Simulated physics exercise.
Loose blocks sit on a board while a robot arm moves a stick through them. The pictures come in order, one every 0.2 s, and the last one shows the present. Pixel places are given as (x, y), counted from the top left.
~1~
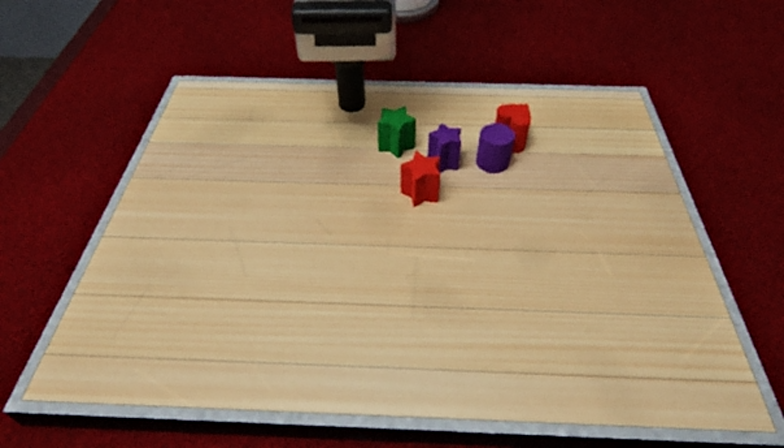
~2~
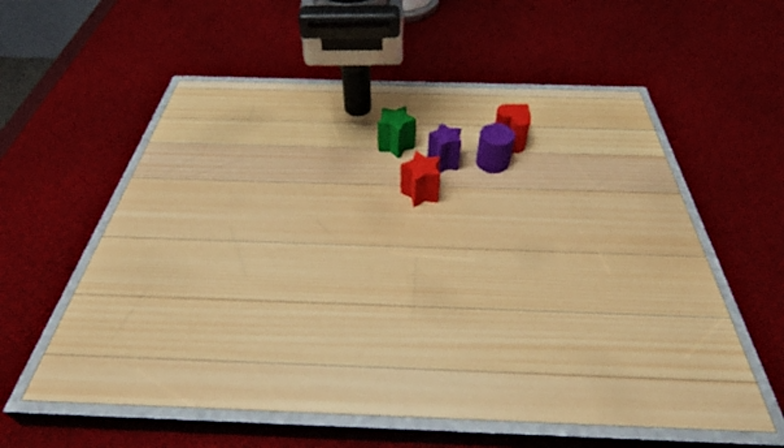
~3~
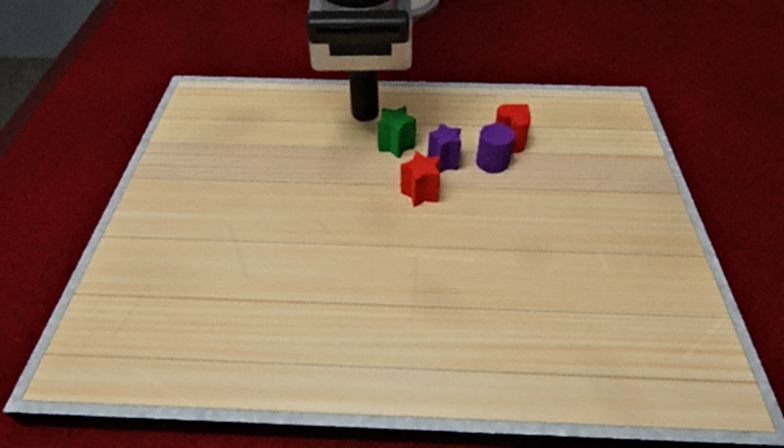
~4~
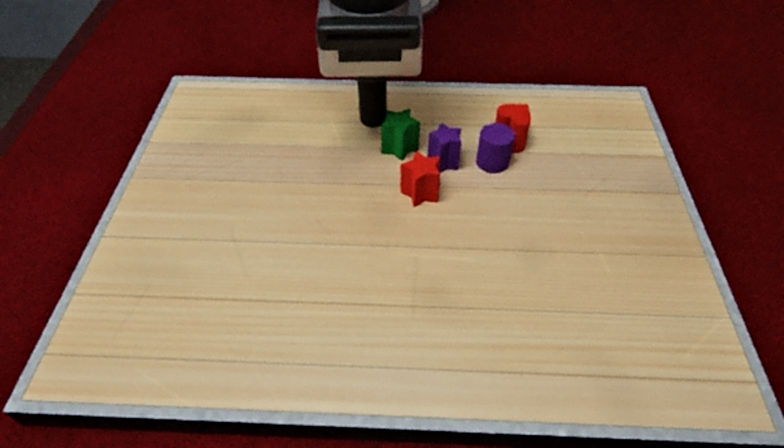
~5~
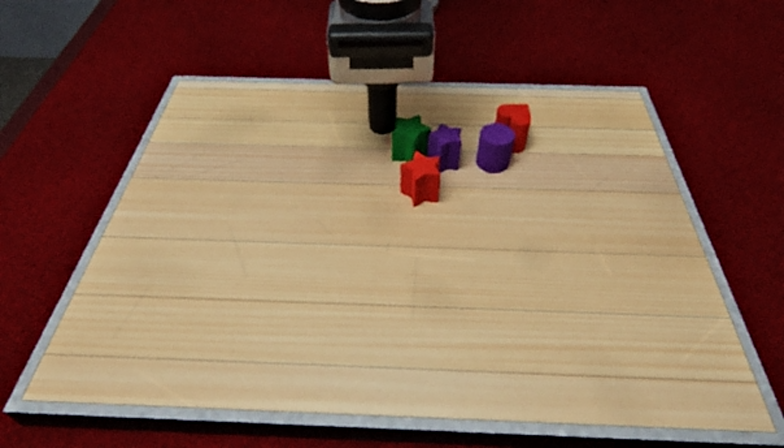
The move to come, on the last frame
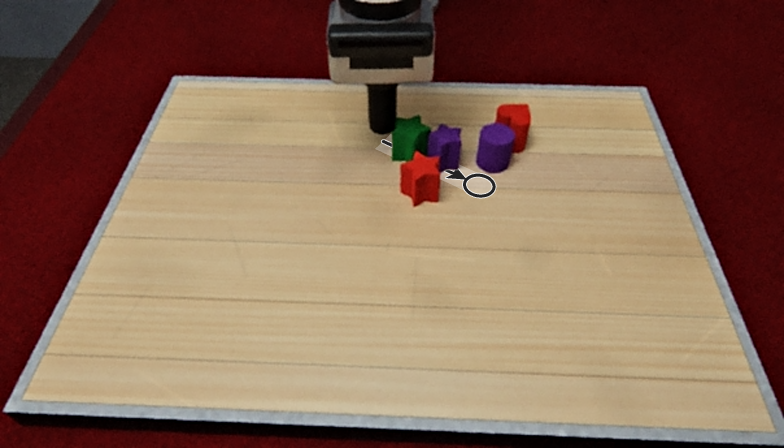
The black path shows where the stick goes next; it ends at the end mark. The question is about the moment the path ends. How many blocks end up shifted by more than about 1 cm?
When the path ends, I think you'll find two blocks out of place by more than 1 cm.
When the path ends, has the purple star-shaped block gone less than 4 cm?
No
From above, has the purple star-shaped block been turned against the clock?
My answer is yes.
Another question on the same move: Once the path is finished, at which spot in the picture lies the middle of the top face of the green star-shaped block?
The middle of its upper face will lie at (489, 178).
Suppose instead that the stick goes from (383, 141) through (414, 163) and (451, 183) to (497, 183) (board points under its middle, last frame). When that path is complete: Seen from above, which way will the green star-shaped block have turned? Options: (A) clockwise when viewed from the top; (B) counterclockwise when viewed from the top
A.
Drawn move, from (383, 141) directly to (479, 185).
On the path given first. One third of the way, stick (415, 141); green star-shaped block (442, 142); purple star-shaped block (474, 147), turned 30° anticlockwise.
Two thirds of the way, stick (448, 156); green star-shaped block (465, 159), turned 50° clockwise; purple star-shaped block (498, 160), turned 90° anticlockwise.
At the end, stick (482, 171); green star-shaped block (489, 178), turned 80° clockwise; purple star-shaped block (520, 171), turned 145° anticlockwise; purple cylinder still.
